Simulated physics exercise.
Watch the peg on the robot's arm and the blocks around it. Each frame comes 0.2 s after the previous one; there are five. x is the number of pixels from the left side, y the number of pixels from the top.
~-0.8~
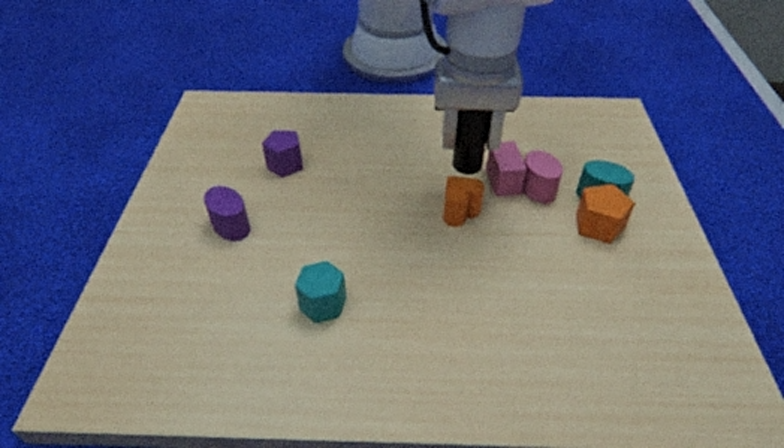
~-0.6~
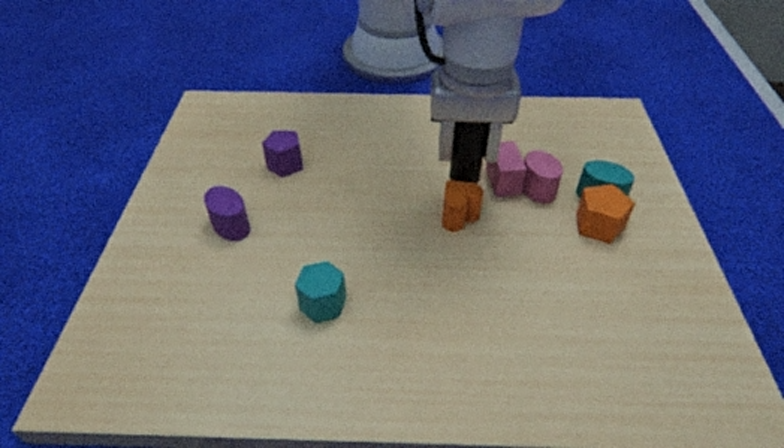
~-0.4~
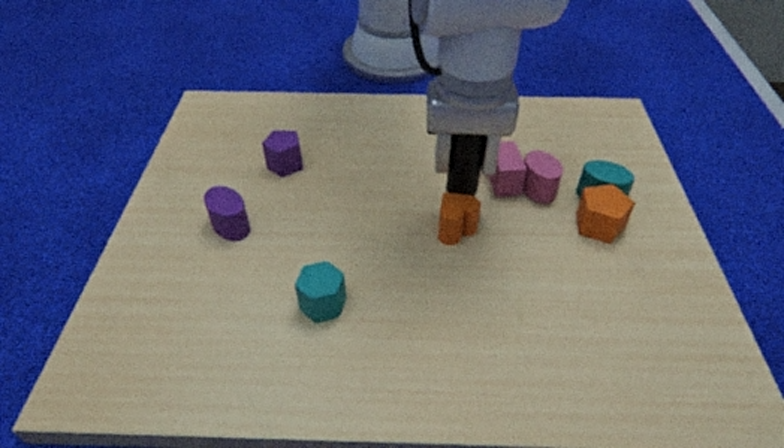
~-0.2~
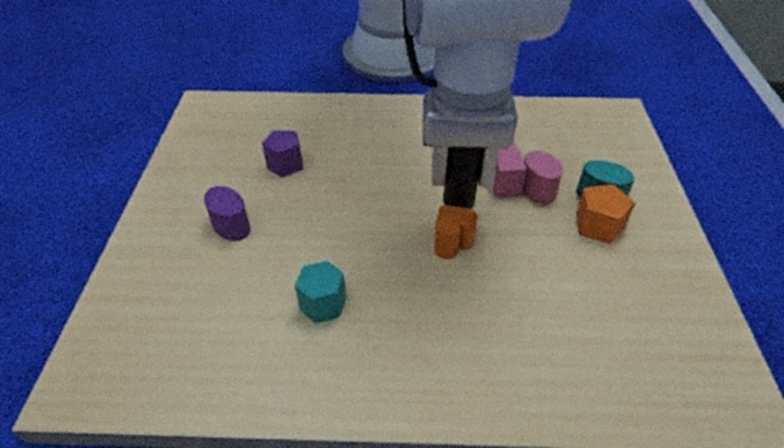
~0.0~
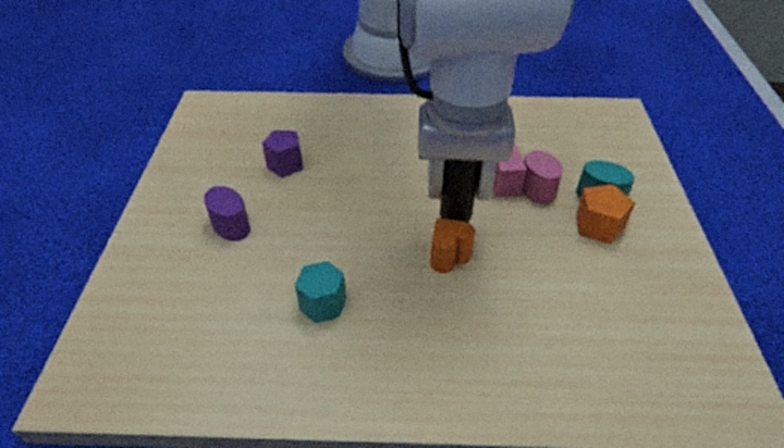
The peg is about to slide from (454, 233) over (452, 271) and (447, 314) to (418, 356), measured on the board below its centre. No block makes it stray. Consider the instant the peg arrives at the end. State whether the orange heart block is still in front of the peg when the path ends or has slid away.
I expect it to be in front.
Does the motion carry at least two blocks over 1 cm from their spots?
Going by the path, no.
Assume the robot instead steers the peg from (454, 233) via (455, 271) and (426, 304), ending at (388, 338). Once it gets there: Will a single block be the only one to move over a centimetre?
Yes, that is what happens.
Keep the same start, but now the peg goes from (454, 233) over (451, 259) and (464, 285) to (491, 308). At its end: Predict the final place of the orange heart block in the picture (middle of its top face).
I'd say the orange heart block ends with its top centre at (446, 285).
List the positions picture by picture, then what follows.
Peg tip at (467, 165); block tops, orange heart block at (463, 187); pink rectangle at (508, 155), in the first picture.
Peg at (465, 177); orange heart block at (461, 192), in the second picture.
Peg at (462, 189); orange heart block at (458, 205), in the third picture.
Peg at (459, 201); orange heart block at (455, 218), in the fourth picture.
Peg at (456, 214); orange heart block at (451, 231); pink rectangle partly hidden, in the fifth picture.
What follows on the original path. One third of the way, peg at (454, 253); orange heart block at (444, 272), turned 15° clockwise.
Two thirds of the way, peg at (449, 296); orange heart block at (432, 319), turned 30° clockwise.
At the end, peg at (419, 338); orange heart block at (409, 367); pink rectangle in place.
